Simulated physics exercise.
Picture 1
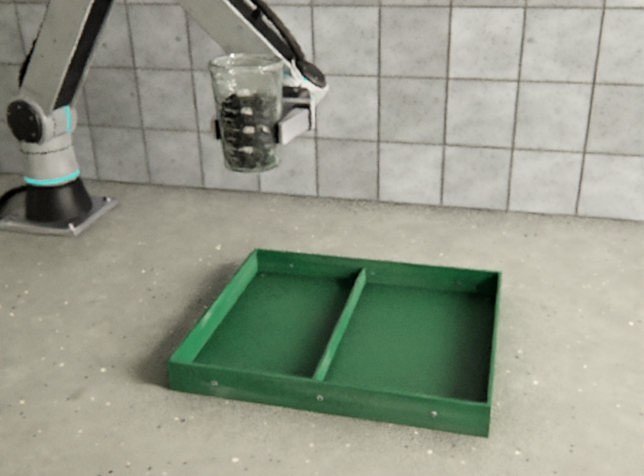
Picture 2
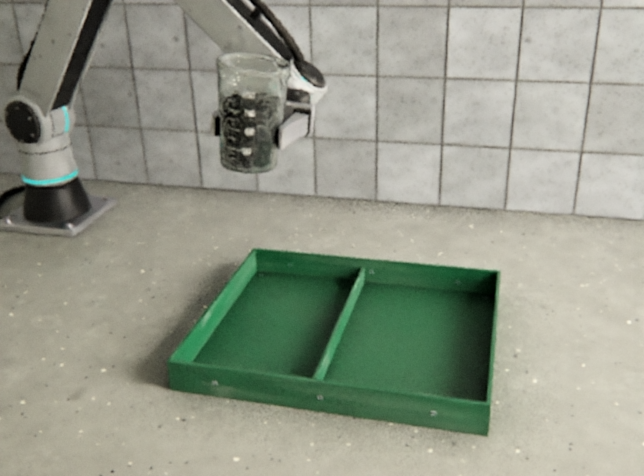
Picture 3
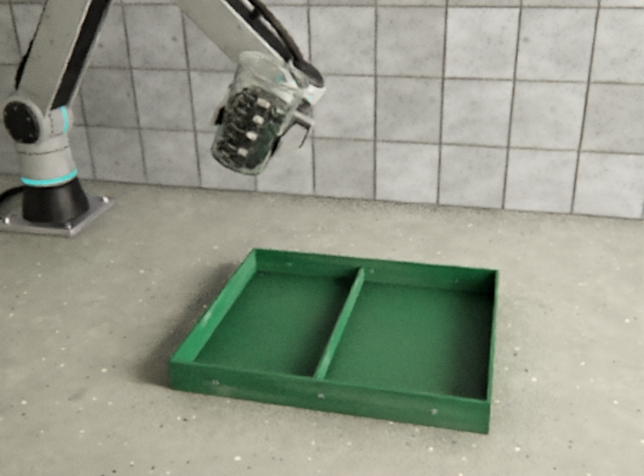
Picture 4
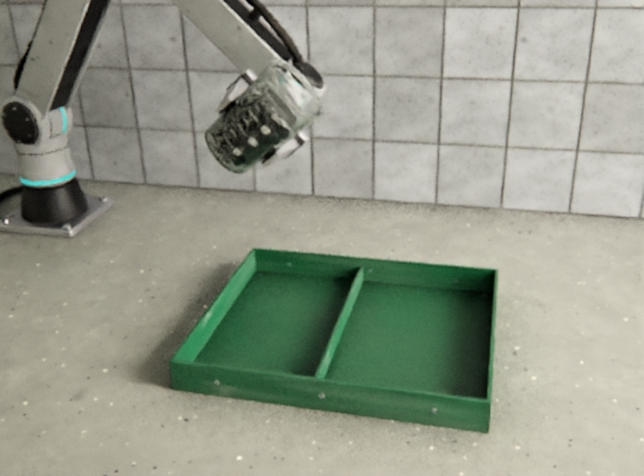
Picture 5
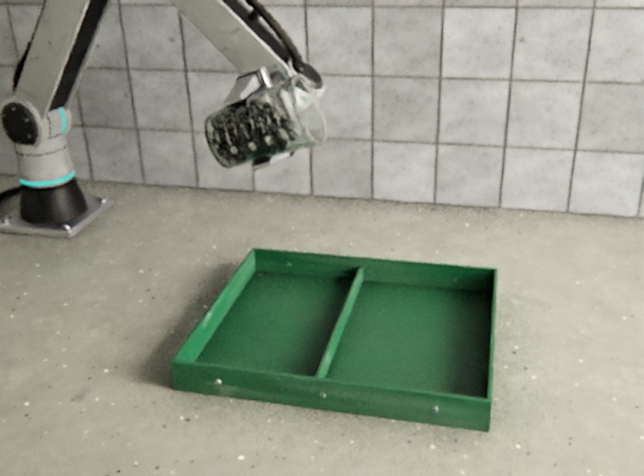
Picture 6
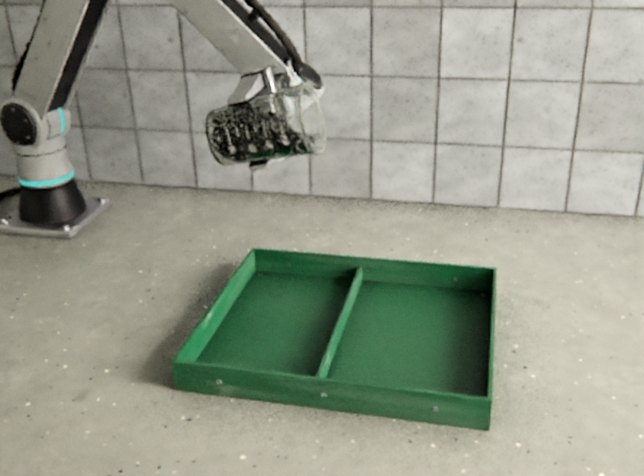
The footage shows a robot arm holding a clear beaker of small dark pieces above a gray surface, steadily tilting it rightward from upright to nearly horizontal, the pieces still inside, while a green two-compartment tray stays still.
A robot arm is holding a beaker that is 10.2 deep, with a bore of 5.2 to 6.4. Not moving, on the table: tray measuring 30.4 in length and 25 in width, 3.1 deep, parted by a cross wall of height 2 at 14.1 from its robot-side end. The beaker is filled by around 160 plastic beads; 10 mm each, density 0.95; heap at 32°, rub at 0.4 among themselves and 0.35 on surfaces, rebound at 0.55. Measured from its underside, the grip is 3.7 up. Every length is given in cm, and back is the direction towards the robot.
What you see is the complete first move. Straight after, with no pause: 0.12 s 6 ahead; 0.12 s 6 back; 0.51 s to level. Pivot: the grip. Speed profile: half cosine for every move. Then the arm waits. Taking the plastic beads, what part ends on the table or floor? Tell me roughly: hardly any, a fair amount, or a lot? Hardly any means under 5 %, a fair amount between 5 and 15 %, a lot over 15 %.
A fair amount.
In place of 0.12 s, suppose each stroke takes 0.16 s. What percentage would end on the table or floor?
0 %.
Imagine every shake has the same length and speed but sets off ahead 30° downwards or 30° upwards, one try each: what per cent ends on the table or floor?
5 and 5 %.
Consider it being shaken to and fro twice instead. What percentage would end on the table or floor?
Near 10 per cent.
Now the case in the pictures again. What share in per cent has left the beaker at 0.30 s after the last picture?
Share out so far: Close to 60 %.
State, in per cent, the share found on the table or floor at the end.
Estimate: Near 10 %.
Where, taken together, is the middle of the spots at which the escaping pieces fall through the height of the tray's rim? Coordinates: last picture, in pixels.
Roughly at (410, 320).
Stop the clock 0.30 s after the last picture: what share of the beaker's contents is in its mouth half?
About 55 percent.
Then, 0.30 s after the last picture, tilted 73° forward, highest piece 24 above the table; 62 in the beaker, 1 in the far-side part, 96 in flight or on a rim.
Then, 0.60 s after the last picture, tilted 15° forward, highest piece 28 above the table; 76 in the far-side part, 60 in the beaker, 11 on the table or floor, 8 in the robot-side part, 4 in flight or on a rim.
Then, 0.95 s after the last picture, level, highest piece 25 above the table; 76 in the far-side part, 60 in the beaker, 15 on the table or floor, 8 in the robot-side part.
Then, 2.00 s after the last picture, level, highest piece 25 above the table; 76 in the far-side part, 60 in the beaker, 15 on the table or floor, 8 in the robot-side part.
Final count, 76 in the far-side part, 60 in the beaker, 15 on the table or floor, 8 in the robot-side part. That is 9 % on the table or floor.
